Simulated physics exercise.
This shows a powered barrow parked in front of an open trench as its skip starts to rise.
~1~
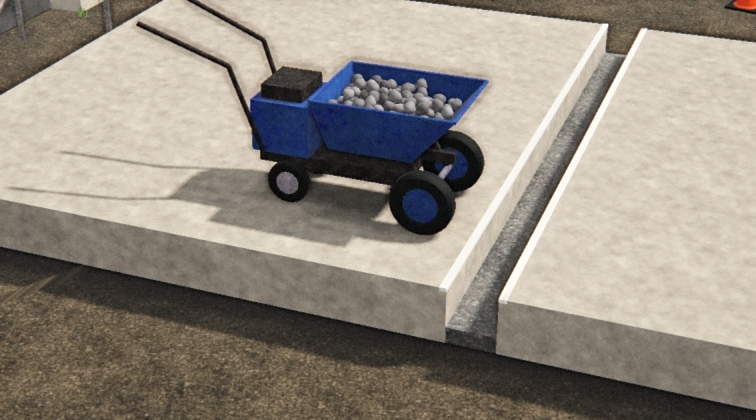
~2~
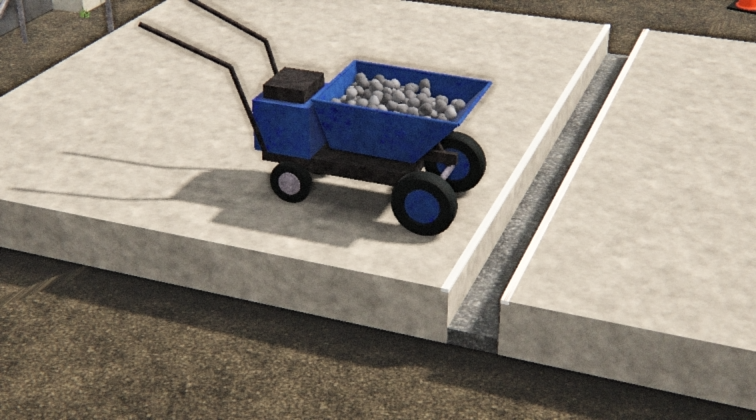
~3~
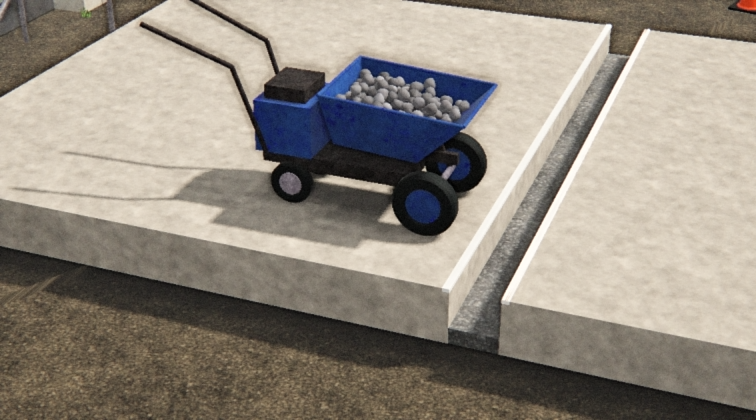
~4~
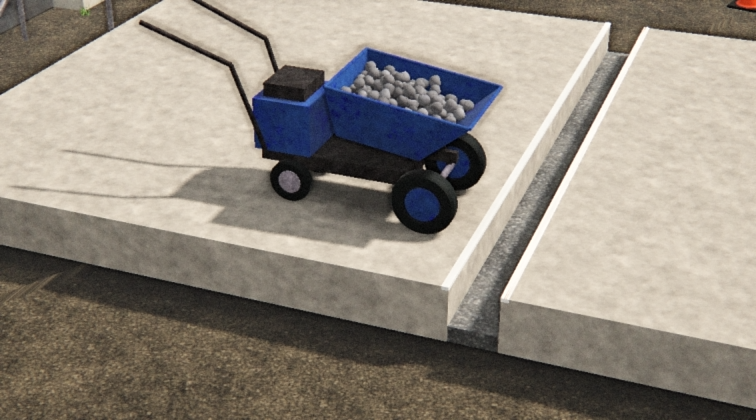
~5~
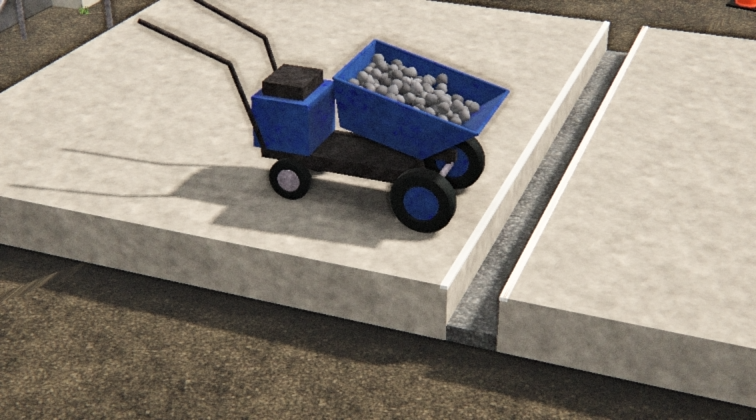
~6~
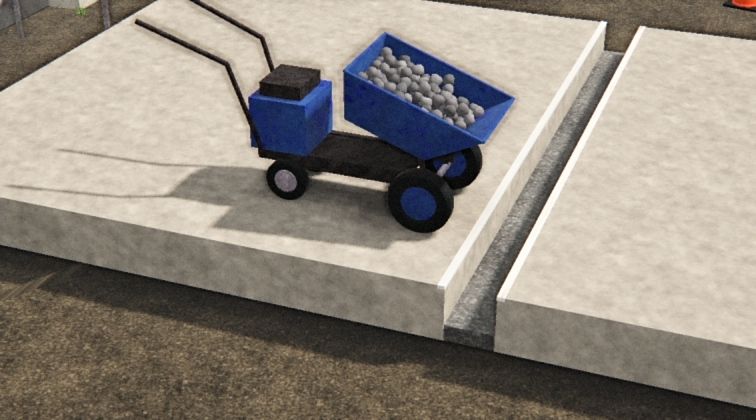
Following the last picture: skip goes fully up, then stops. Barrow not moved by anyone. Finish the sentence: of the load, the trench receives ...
A minority.
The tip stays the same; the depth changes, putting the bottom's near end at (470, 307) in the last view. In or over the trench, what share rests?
Estimated share: Approx. 10 %.
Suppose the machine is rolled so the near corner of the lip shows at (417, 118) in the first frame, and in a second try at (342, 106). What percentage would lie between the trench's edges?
The first stop gives 80 per cent; the second gives 30 per cent.
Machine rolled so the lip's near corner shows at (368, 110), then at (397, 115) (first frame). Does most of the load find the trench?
The bulk; the bulk.
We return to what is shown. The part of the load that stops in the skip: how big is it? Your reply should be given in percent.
My estimate is about 5 per cent.
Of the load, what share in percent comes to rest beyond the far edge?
Roughly 85 percent.
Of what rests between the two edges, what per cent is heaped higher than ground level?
I'd put it near 20 in a hundred.
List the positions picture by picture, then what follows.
The first frame shows lip of the skip at (454, 124), level; top of the load at (384, 93), round cobbles; first edge of the trench at (459, 261); far edge at (517, 272), the trench under half as wide as the skip, and about as deep as wide.
The second frame shows lip of the skip at (458, 125), level; top of the load at (387, 98).
The third frame shows lip of the skip at (463, 127), tipped barely; top of the load at (375, 95).
The fourth frame shows lip of the skip at (469, 130), tipped a little; top of the load at (380, 89).
The fifth frame shows lip of the skip at (477, 135), tipped a little; top of the load at (378, 90).
The sixth frame shows lip of the skip at (483, 142), tipped clearly; top of the load at (385, 86); first edge of the trench at (458, 259); far edge at (515, 270).
Soon after the last picture, skip tipped steeply; all in the skip.
A little later, skip tipped steeply; about two thirds in the skip; a stray few in or heaped over the trench; about a quarter beyond it; a stray few falling.
Later still, skip tipped right over; a small part in the skip; a small part in or heaped over the trench; most beyond it.
By the end, skip tipped right over; a stray few in the skip; a small part in or heaped over the trench; most beyond it.
